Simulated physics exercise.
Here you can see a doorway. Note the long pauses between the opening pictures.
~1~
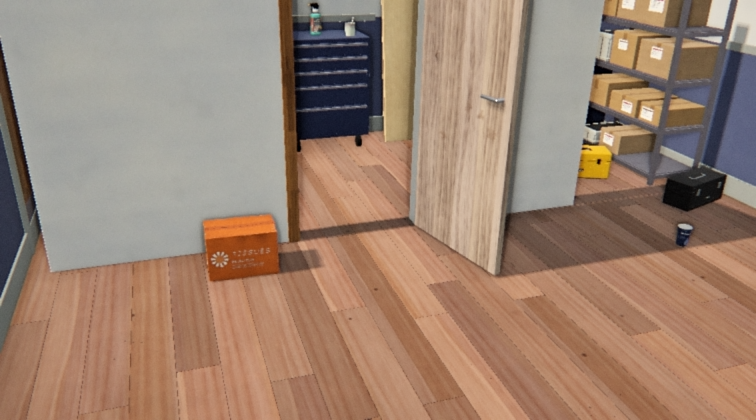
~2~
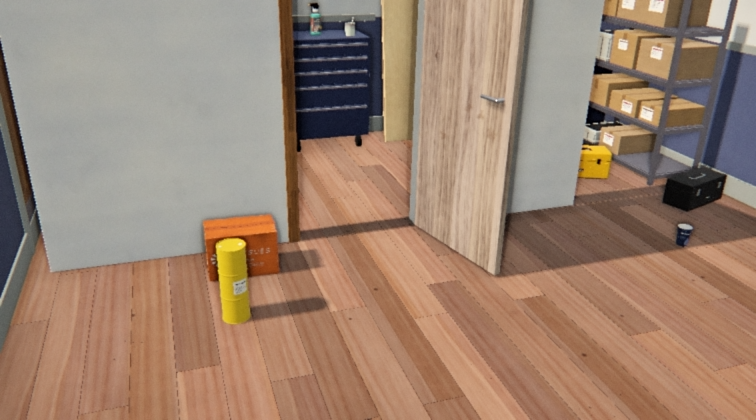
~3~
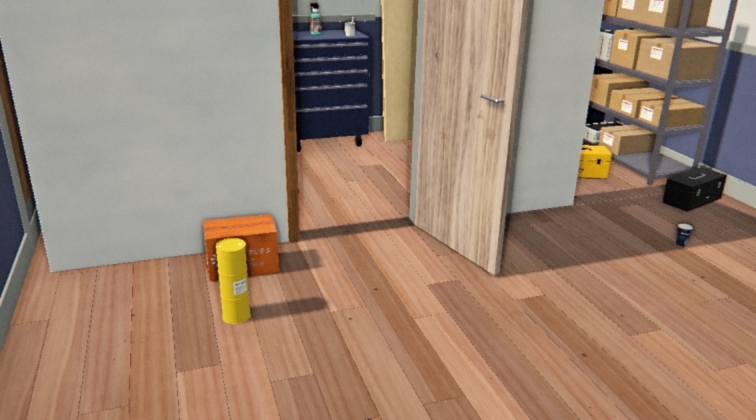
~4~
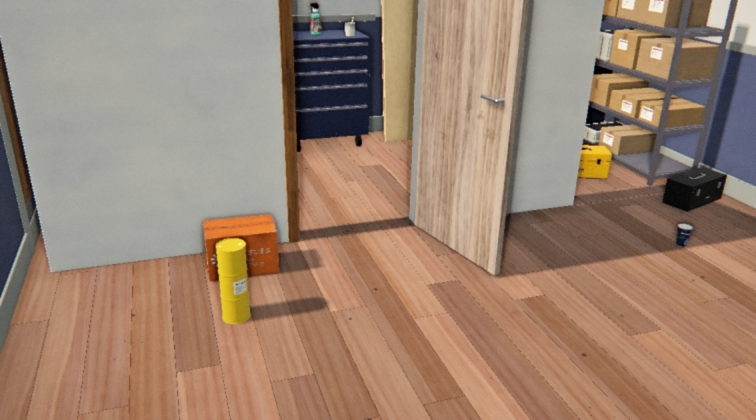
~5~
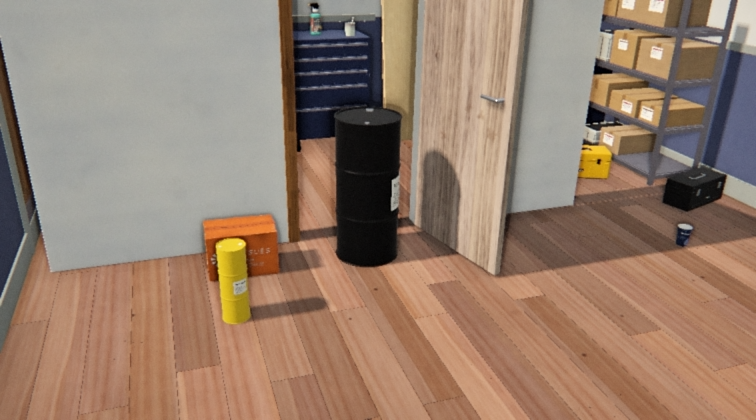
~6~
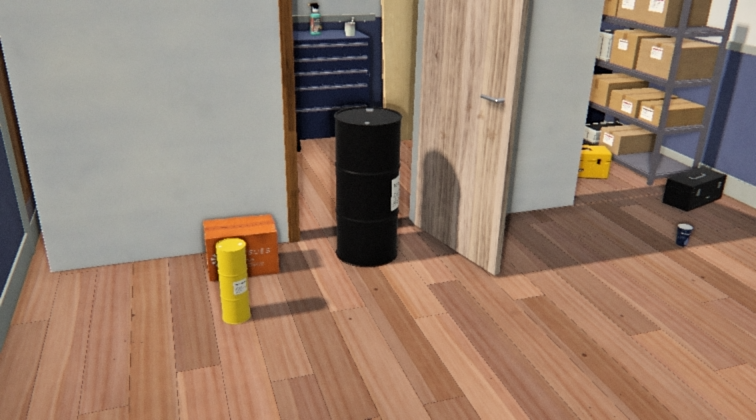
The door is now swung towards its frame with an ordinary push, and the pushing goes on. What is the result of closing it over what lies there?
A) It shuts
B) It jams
It jams (B).
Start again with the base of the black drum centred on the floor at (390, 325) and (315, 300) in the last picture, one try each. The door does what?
First try: It shuts; second try: It closes.
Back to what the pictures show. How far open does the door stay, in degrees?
It stays open at around 55°.
Then, 0.50 s after the last picture, door at 93°.
Then, 0.90 s after the last picture, door at 75°.
Then, 1.20 s after the last picture, door at 60°.
At rest, door at 55°; all 3 in place. Seen from the same camera at the end, black drum near (367, 187).
